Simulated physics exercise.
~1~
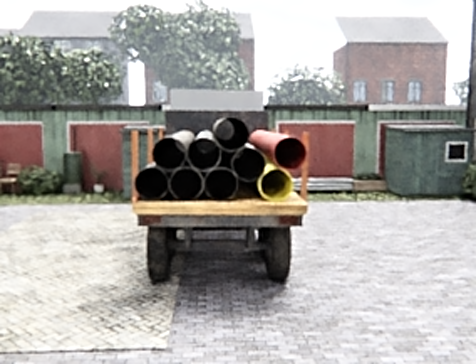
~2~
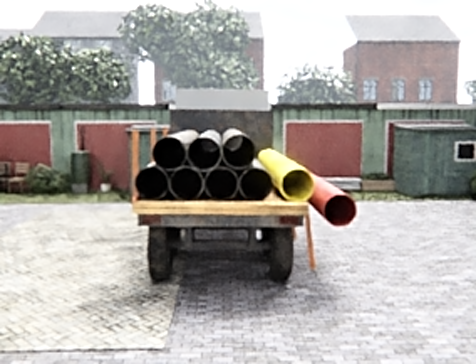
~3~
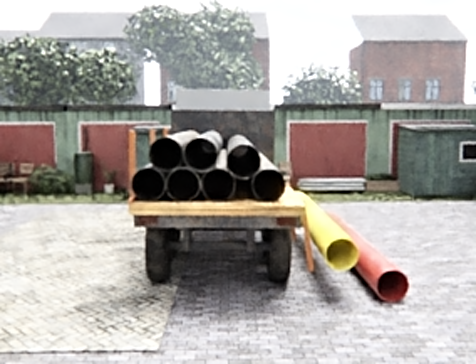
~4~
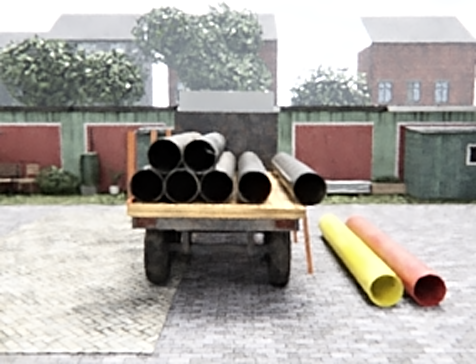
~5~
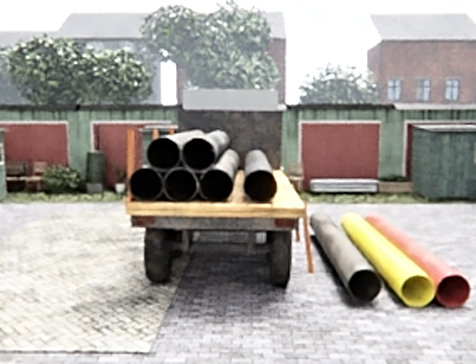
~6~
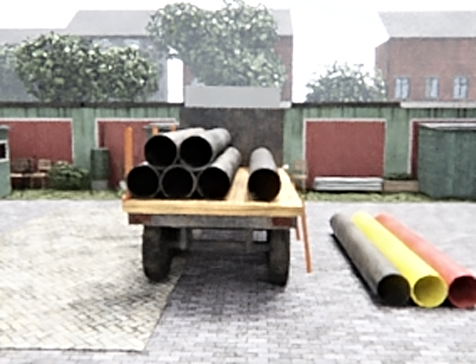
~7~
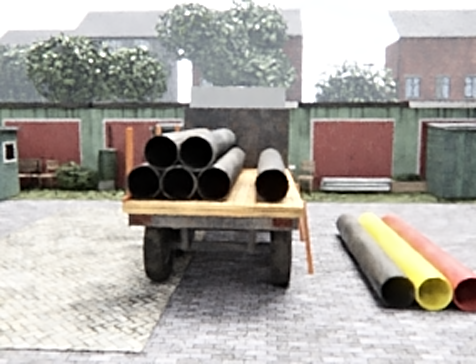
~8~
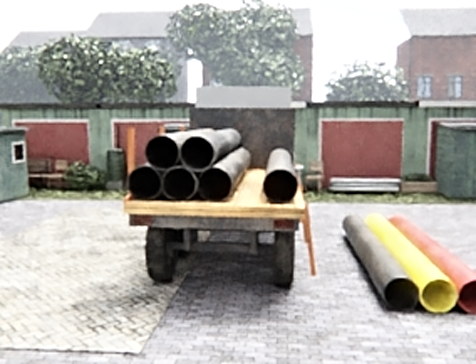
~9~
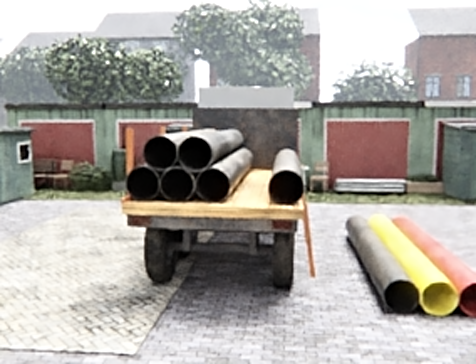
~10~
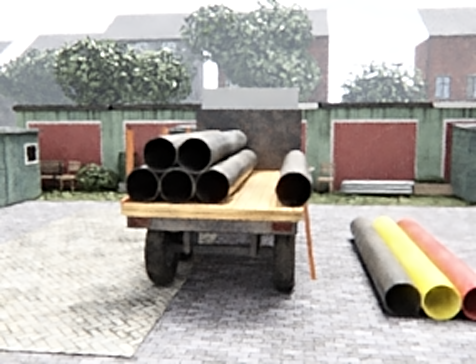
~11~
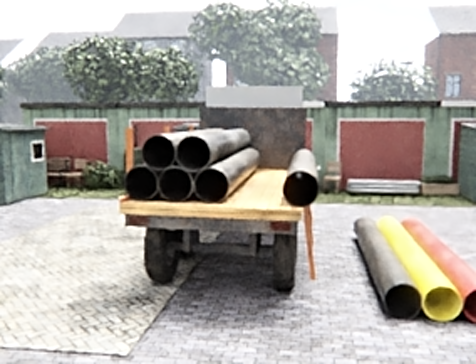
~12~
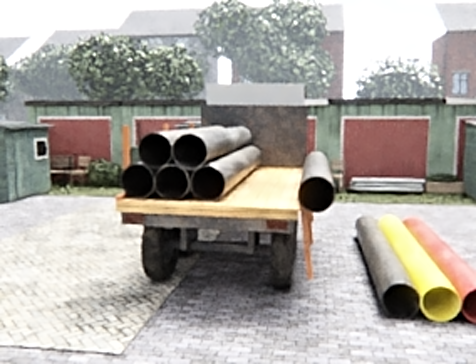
The footage shows a parked flatbed stacked with black, yellow and red pipes; the right-hand posts drop and the red pipe, then the yellow, then a black one roll off onto the paving, before another black pipe creeps right and tips over the deck's edge, leaving five stacked.
